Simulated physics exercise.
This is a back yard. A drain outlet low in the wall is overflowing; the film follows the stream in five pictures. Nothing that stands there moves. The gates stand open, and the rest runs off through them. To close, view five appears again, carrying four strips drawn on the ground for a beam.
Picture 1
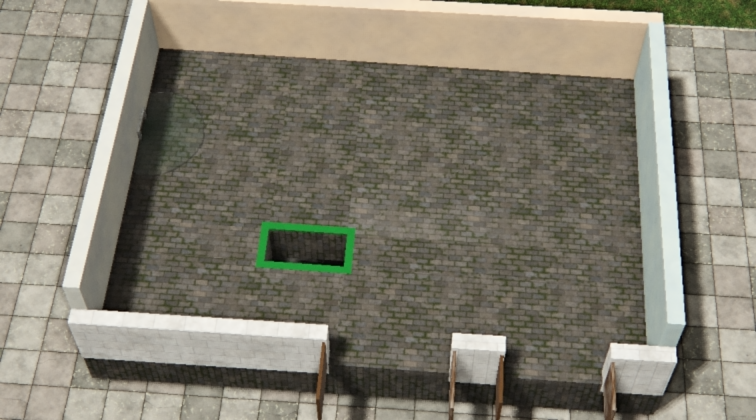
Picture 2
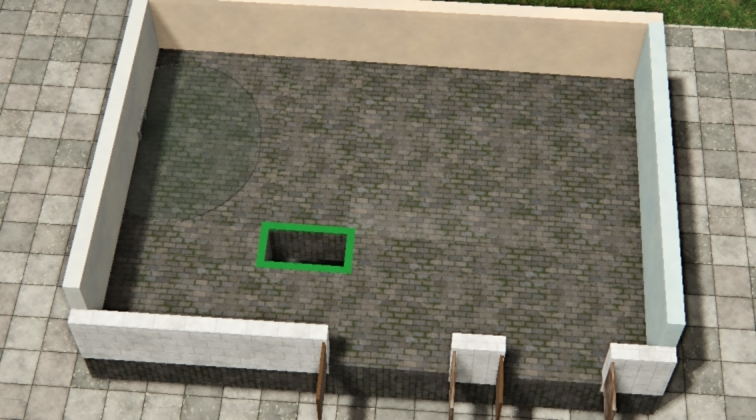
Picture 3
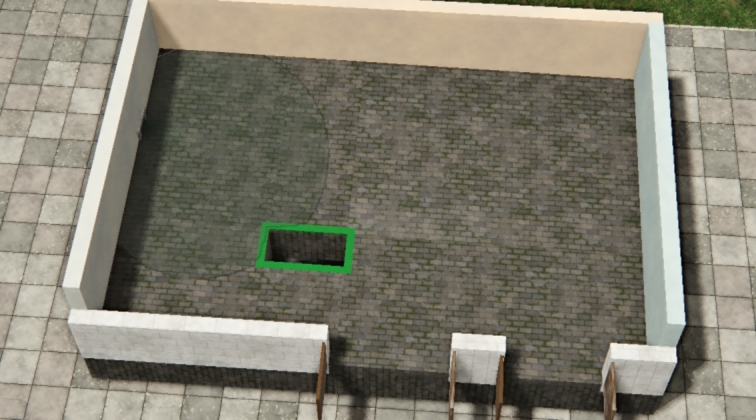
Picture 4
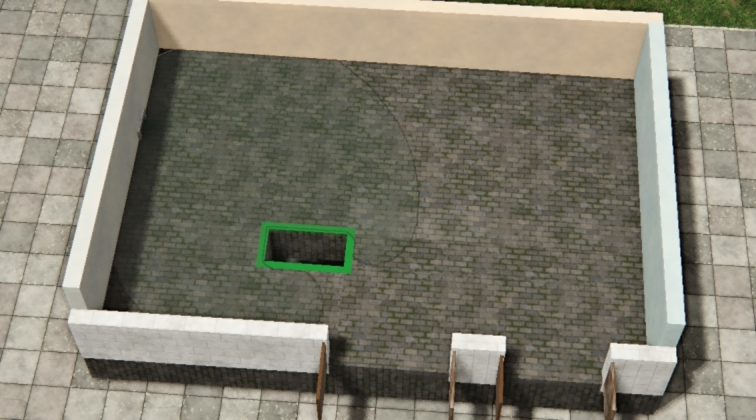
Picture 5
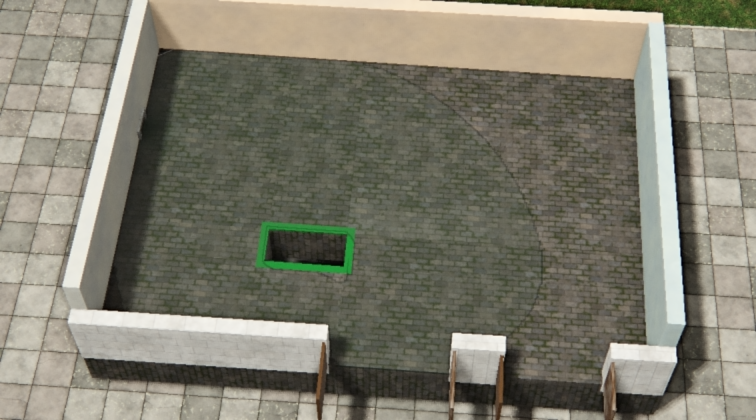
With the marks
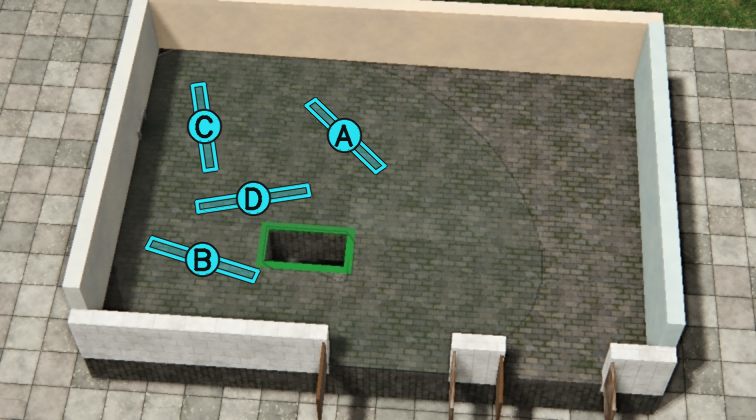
In this clip, a thin, dark sheet of water spreads from the left wall across a walled, paved yard with open gates, reaches a green-edged rectangular drain, and extends past it toward the right side.
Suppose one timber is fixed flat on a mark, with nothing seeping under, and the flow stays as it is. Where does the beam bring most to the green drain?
Best: B.
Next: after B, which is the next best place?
A.
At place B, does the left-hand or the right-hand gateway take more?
More leaves on the right.
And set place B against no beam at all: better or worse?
Better.
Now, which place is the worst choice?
That is place D.
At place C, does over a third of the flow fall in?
No, it does not.
On the marked copy, A from (310, 102) to (380, 169); B from (149, 242) to (255, 276); C from (198, 84) to (210, 169); D from (197, 206) to (308, 190).
With A, about 33 % of the stream runs into the green drain, about 67 % out by the gates.
With B, about 45 % of the stream runs into the green drain, about 55 % out by the gates.
With C, about 18 % of the stream runs into the green drain, about 82 % out by the gates.
With D, about 3 % of the stream runs into the green drain, about 97 % out by the gates.
